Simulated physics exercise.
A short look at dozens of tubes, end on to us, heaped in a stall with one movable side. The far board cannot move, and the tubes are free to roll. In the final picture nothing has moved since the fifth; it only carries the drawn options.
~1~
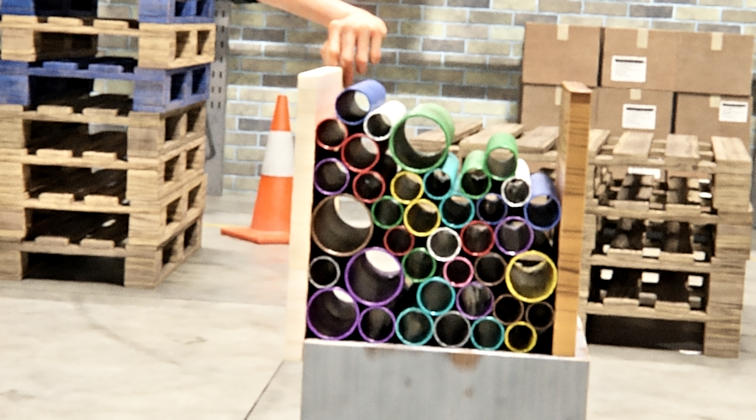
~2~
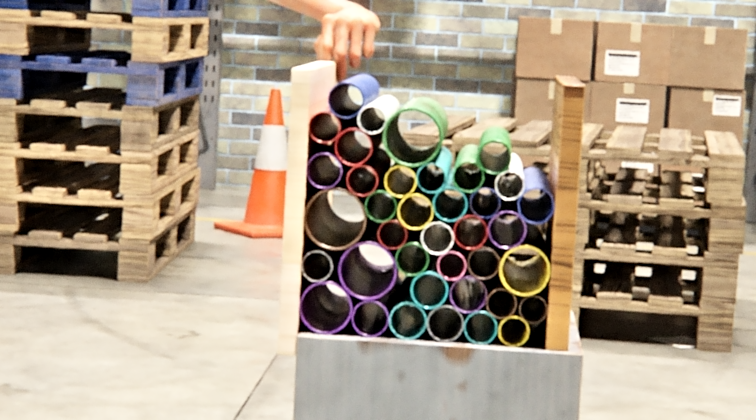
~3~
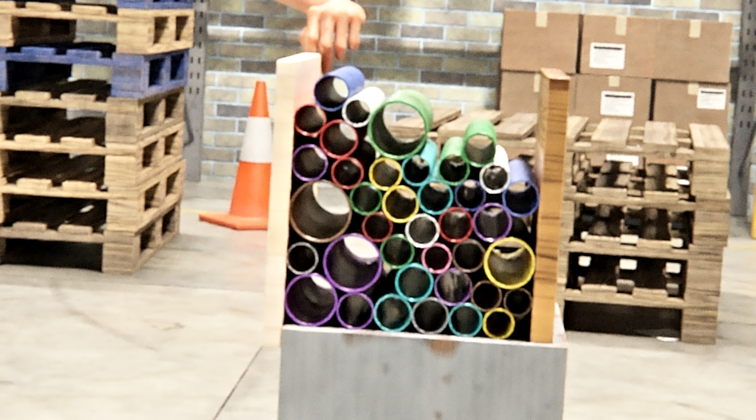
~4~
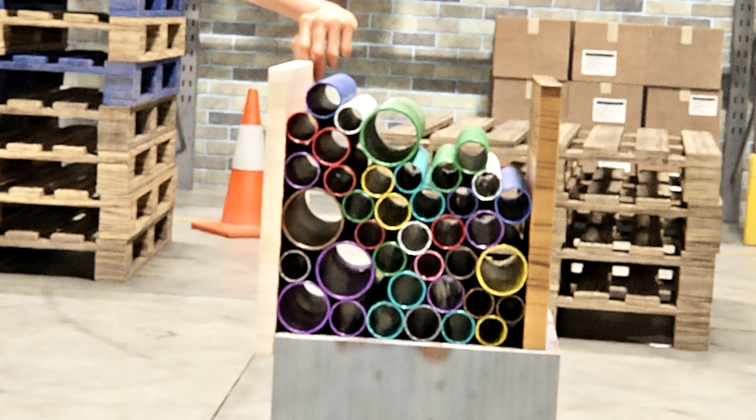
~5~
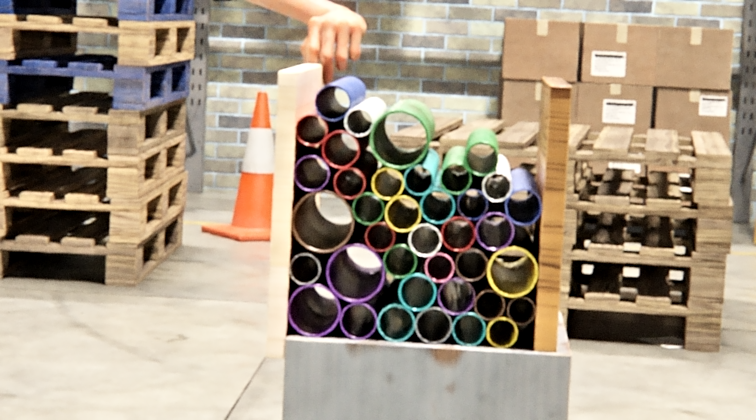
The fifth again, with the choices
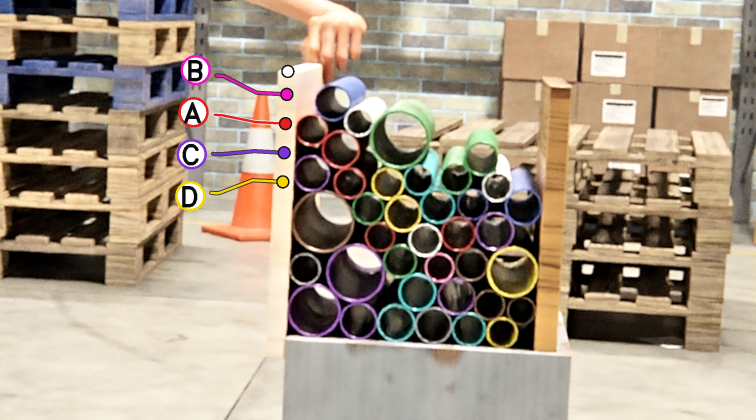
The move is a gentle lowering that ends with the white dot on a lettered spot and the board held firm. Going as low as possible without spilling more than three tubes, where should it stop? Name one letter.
D is the limit.
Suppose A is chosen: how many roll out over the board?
With A, none.
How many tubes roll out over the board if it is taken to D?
It comes to two.
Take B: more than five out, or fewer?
Fewer than five.
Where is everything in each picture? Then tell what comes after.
In the first picture, a turquoise tube (457, 210); a green tube (419, 144); a white tube (379, 125).
In the second picture, a white tube (372, 119); side board (311, 196).
In the third picture, a purple tube (311, 300); a yellow tube (499, 323).
In the fourth picture, a grey tube (295, 266); a yellow tube (502, 270).
In the fifth picture, a red tube (458, 234); a turquoise tube (438, 206); a green tube (400, 140).
On the copy, A at (285, 124); B at (287, 94); C at (284, 153); D at (283, 182); the white dot at (288, 71).
On D. First, top of the board (296, 125).
Then, top of the board (293, 181).
Finally, top of the board (293, 181), two out over the board.
By contrast, A none out over the board; B none out over the board; C none out over the board.
